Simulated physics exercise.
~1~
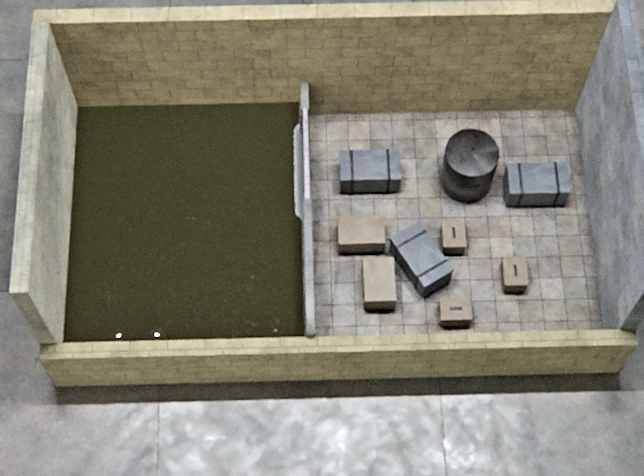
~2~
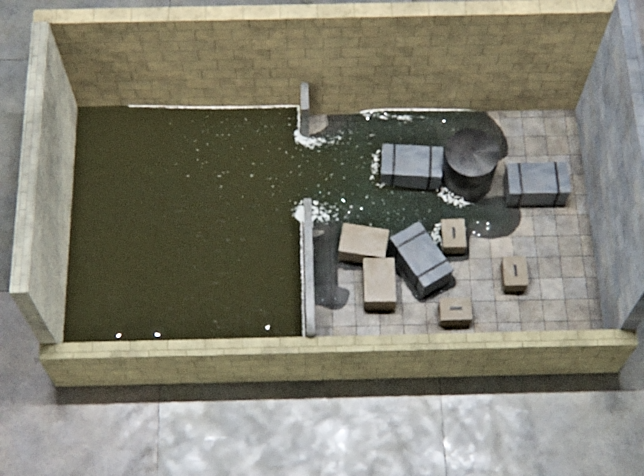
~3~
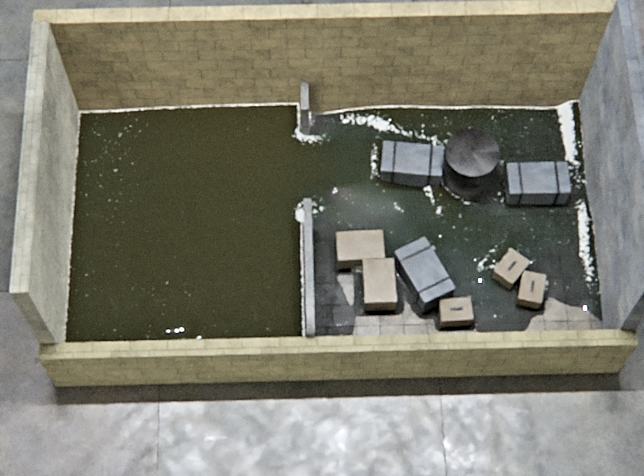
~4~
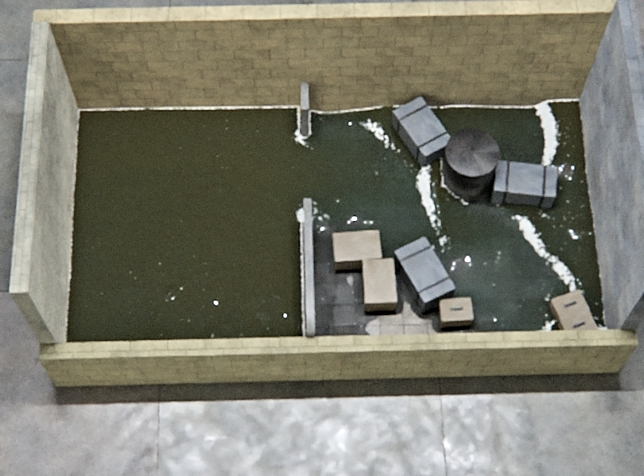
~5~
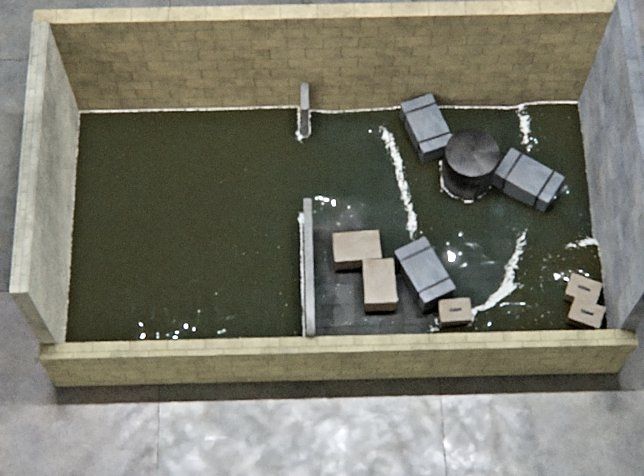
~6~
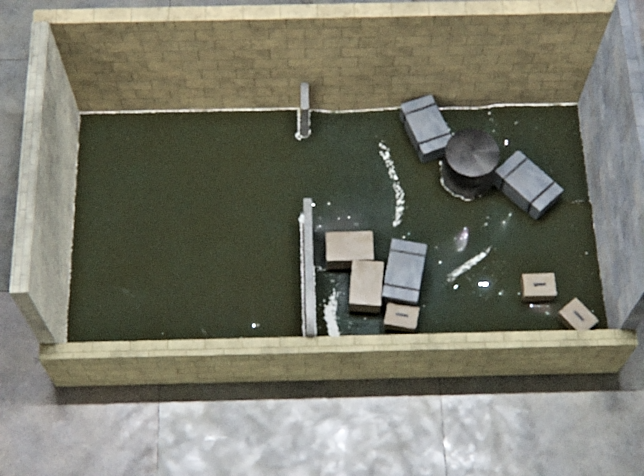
Dark green water poured through a gap in the dividing wall and spread across the tiled room, pushing grey trunks around a dark cylinder and carrying two small boxes to the lower right, before the boxes near the divider finally shifted left.
